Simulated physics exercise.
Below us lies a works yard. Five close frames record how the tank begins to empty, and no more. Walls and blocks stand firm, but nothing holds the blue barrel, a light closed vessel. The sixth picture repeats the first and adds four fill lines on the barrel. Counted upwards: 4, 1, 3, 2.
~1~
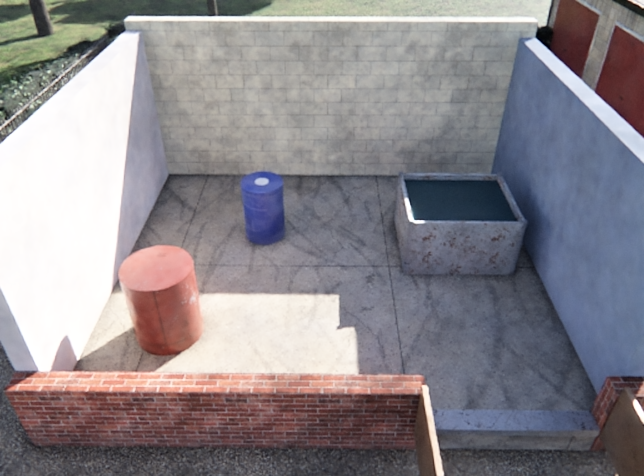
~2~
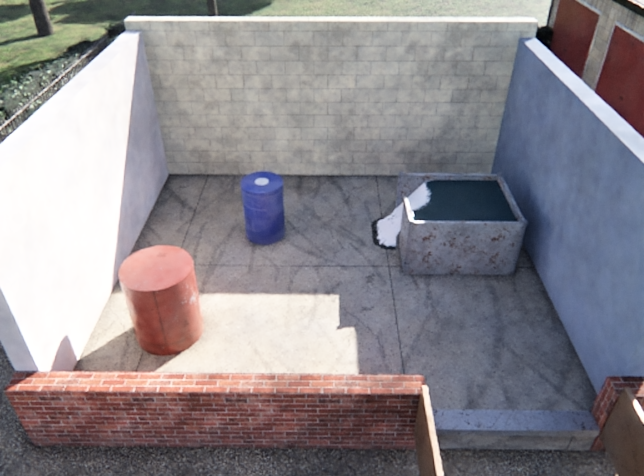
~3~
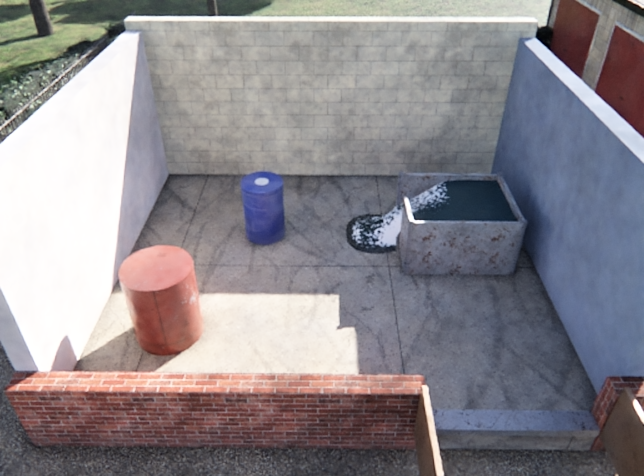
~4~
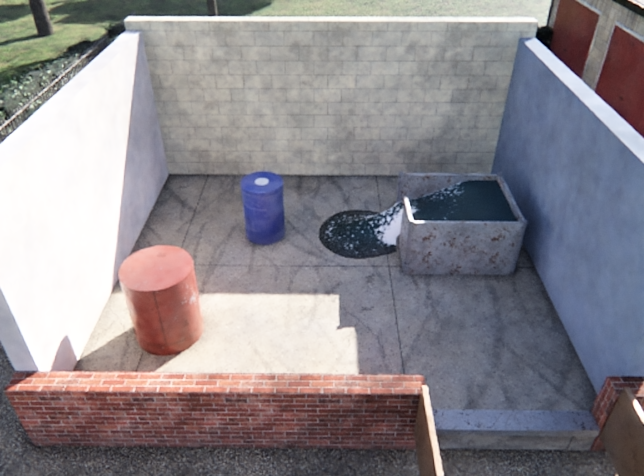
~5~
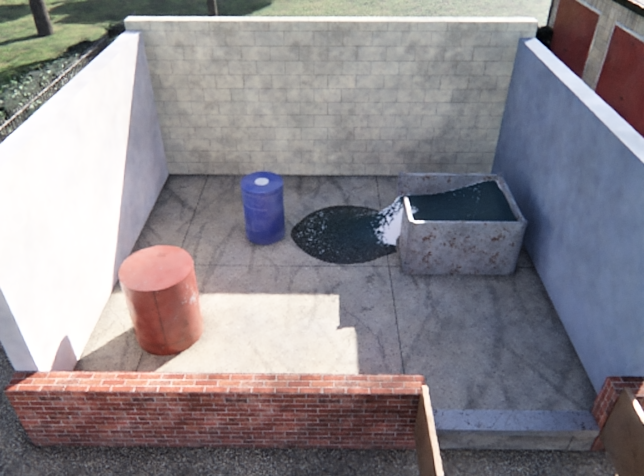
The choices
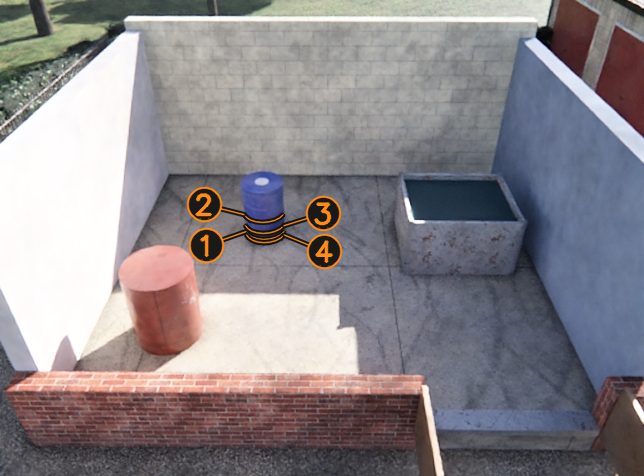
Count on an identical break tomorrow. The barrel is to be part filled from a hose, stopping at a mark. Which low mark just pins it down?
I would pick mark 2.
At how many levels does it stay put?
One.
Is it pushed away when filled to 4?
Yes, that goes wrong.
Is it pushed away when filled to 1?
Yes.
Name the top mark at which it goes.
It is 3.
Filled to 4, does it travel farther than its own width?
Yes.
On the marked copy, 1 at (263, 239); 2 at (262, 222); 3 at (263, 233); 4 at (264, 242); from the bottom up 4, 1, 3, 2.
For mark 1, it is pushed about twice its own width away.
For mark 2, it does not move.
For mark 3, it is pushed about its own width away.
For mark 4, it is pushed about 3 times its own width away.
